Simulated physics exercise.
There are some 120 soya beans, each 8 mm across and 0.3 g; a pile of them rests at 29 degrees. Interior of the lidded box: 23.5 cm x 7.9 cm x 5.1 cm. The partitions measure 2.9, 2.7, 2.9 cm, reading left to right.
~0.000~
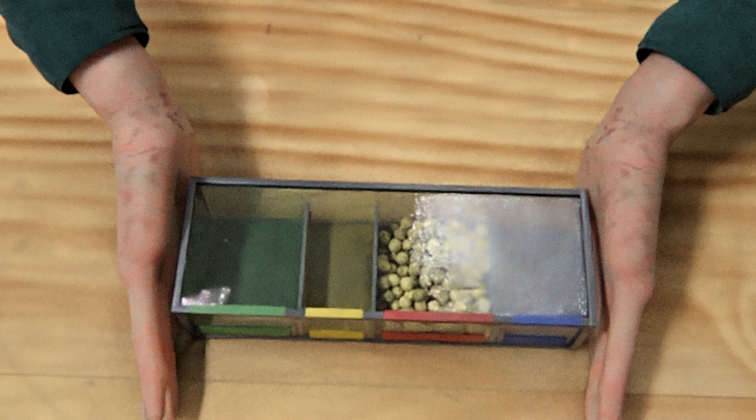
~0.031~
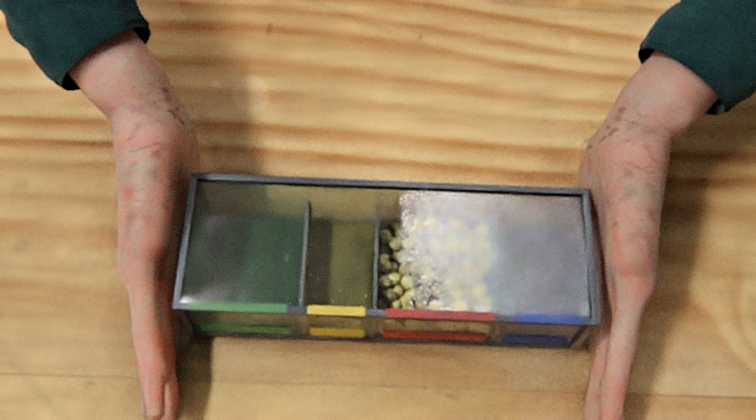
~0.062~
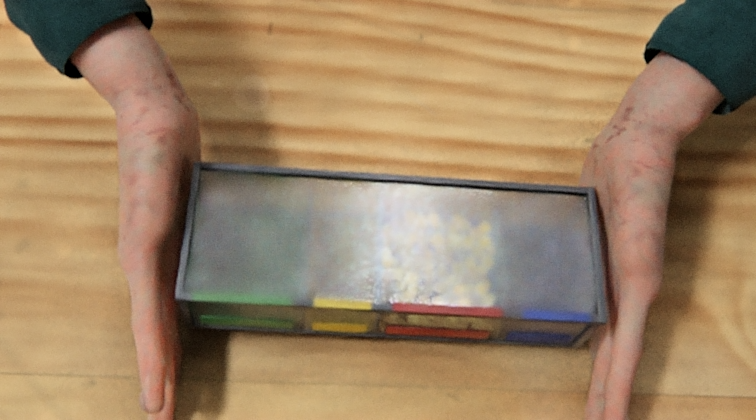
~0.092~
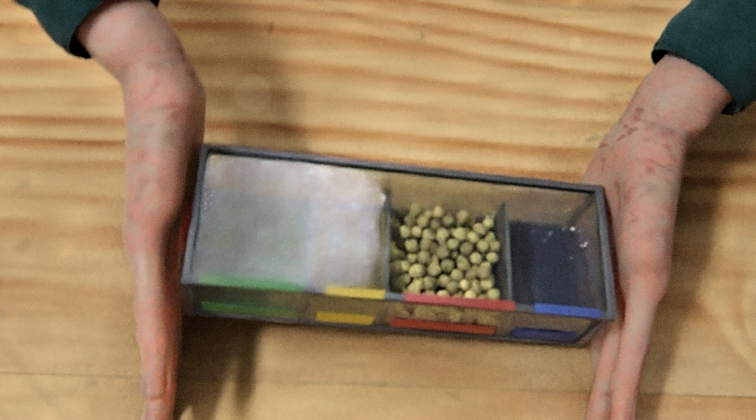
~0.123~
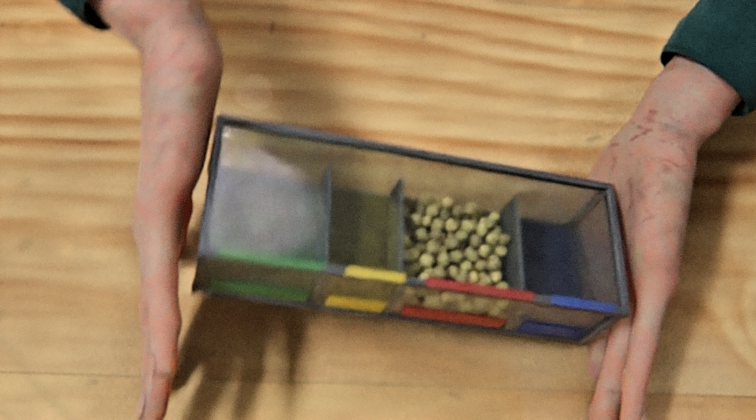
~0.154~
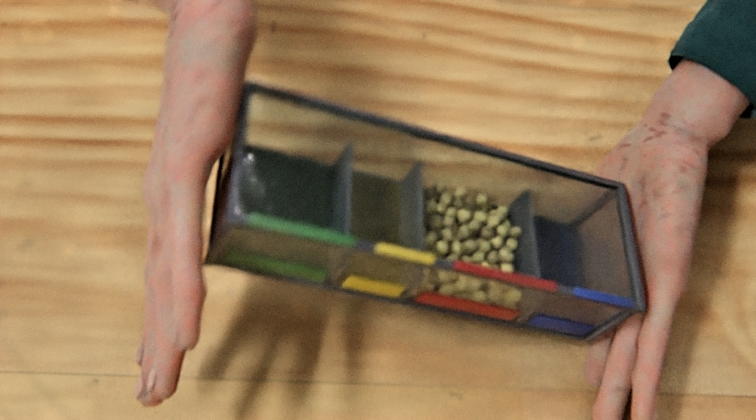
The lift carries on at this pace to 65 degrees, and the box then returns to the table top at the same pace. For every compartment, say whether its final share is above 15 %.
Red: Yes, blue: Yes, green: No, yellow: No.
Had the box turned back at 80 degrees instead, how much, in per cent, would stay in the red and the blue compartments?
Then: Red 50, blue 50.
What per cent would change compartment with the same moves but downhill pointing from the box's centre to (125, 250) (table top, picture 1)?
Near 55 percent, give or take.
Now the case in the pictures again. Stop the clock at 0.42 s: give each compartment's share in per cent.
Red = 100, blue = 0, green = 0, yellow = 0 (percent).
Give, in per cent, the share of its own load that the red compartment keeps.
My estimate is roughly 80 percent.
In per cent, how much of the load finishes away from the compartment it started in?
I'd say close to 25 percent.
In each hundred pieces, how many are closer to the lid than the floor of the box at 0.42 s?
Share: Approx. 20 %.
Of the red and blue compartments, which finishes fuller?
Red compartment.
After 0.42 s, tilt 63 degrees; red 100 %.
After 0.60 s, tilt 23 degrees; red 75 %, blue 25 %.
After 0.90 s, tilt 0 degrees; red 75 %, blue 25 %.
In the end, at 1.4 s, red 75 %, blue 25 %, green 0 %, yellow 0 %.
